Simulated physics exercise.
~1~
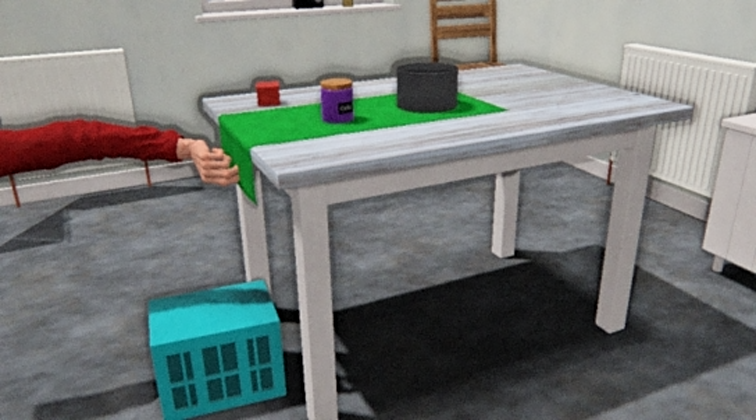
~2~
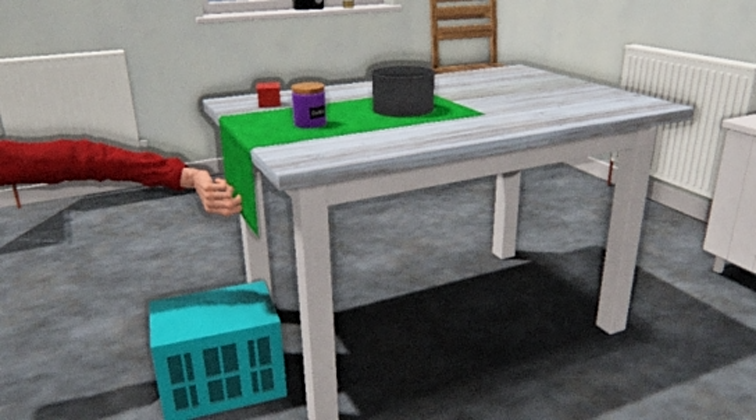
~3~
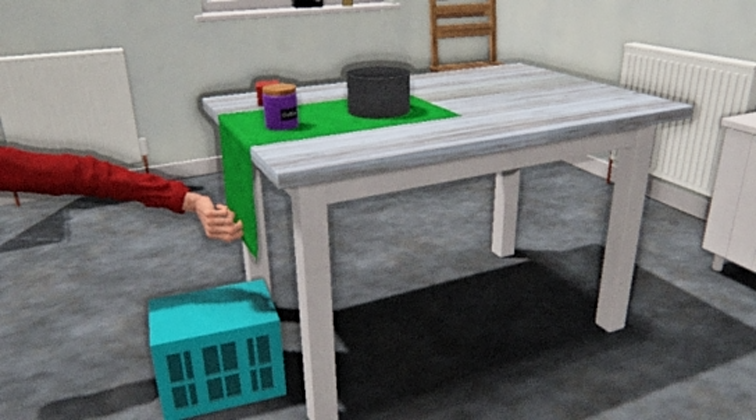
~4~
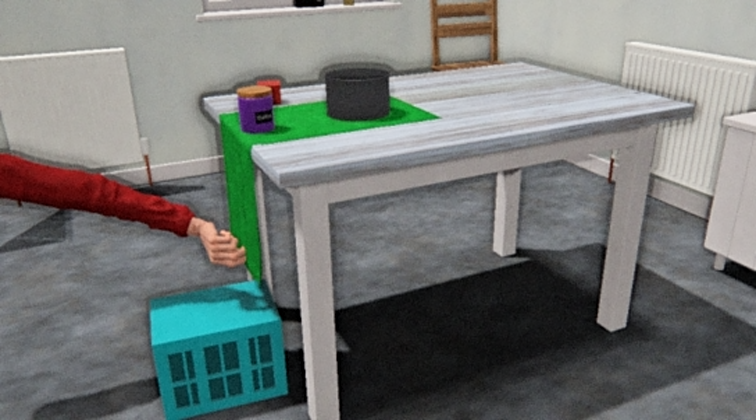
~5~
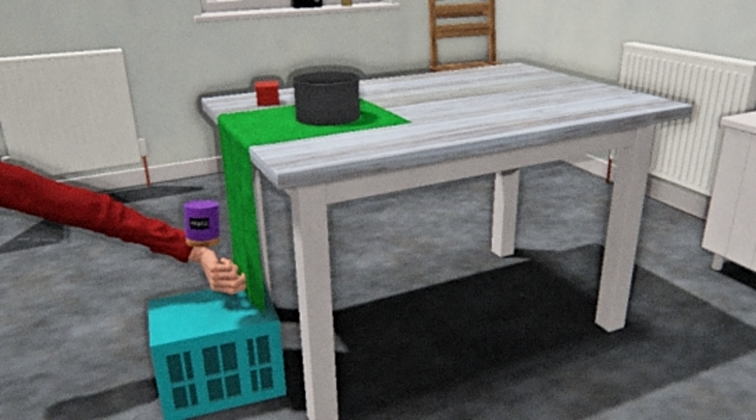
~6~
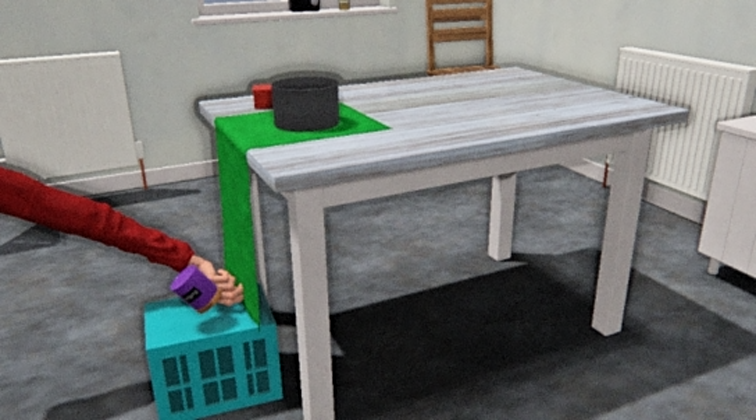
In a room with a pale wooden table, a red-sleeved hand pulled a green tablecloth down toward a turquoise crate, carrying a purple jar and dark pot left; the jar fell off the edge, while the pot and red block stayed on top.
